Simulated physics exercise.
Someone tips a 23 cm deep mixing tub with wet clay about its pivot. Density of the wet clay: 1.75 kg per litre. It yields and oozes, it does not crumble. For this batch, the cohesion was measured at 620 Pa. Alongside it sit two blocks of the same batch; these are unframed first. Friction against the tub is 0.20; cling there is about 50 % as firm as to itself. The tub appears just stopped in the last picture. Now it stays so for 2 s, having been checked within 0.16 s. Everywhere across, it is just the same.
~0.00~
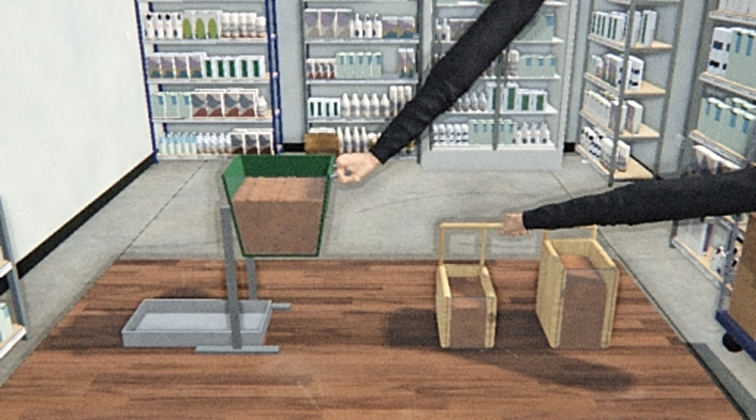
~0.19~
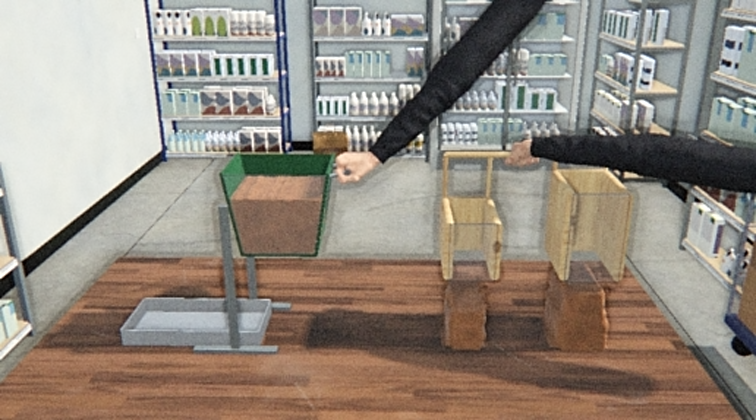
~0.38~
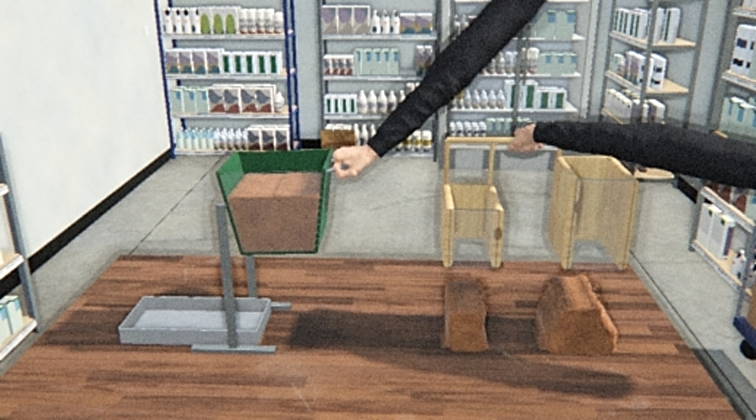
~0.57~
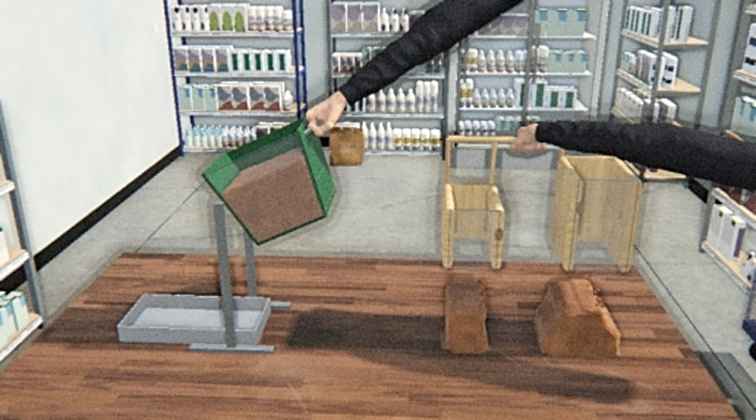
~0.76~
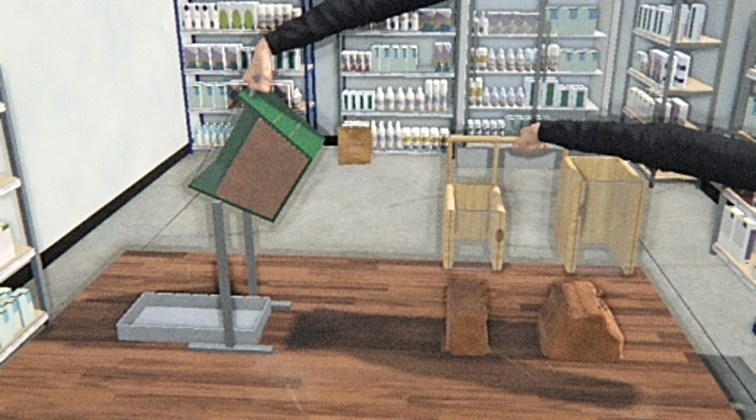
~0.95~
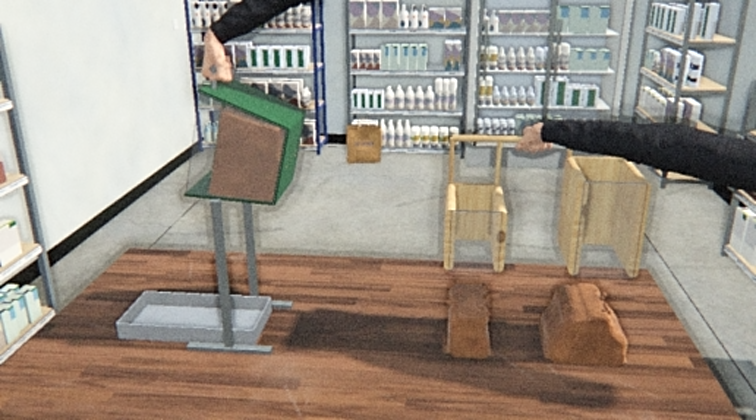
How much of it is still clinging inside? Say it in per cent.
About 100 %.
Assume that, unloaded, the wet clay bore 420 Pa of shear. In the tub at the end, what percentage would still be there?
That comes out at roughly 75 %.
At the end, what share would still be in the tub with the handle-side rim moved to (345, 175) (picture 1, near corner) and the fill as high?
Roughly 65 %.
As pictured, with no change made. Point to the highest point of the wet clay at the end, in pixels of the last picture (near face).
It ends up highest close to (204, 131).
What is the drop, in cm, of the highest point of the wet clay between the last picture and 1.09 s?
I reckon it's close to 3 cm.
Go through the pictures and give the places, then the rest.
Handle-side rim at (326, 176), tilt 0 degrees; crest of the wet clay at (267, 199); block heights 14 cm, 21 cm (left to right), in the first picture.
Handle-side rim at (325, 175), tilt 0 degrees; crest of the wet clay at (265, 199); block heights 14 cm, 19 cm (left to right), in the second picture.
Handle-side rim at (322, 170), tilt 2 degrees; crest of the wet clay at (314, 195); block heights 14 cm, 16 cm (left to right), in the third picture.
Handle-side rim at (296, 133), tilt 25 degrees; crest of the wet clay at (299, 161); block heights 14 cm, 15 cm (left to right), in the fourth picture.
Handle-side rim at (237, 98), tilt 58 degrees; crest of the wet clay at (257, 121); block heights 14 cm, 15 cm (left to right), in the fifth picture.
Handle-side rim at (199, 93), tilt 76 degrees; crest of the wet clay at (223, 112); block heights 14 cm, 15 cm (left to right), in the sixth picture.
After 1.09 s, the tub is at 76 degrees and holds 100 %.
After 1.26 s, the tub is at 76 degrees and holds 100 %.
After 1.43 s, the tub is at 76 degrees and holds 100 %.
After 1.60 s, the tub is at 76 degrees and holds 100 %.
After 2.95 s, the tub is at 76 degrees and holds 100 %.
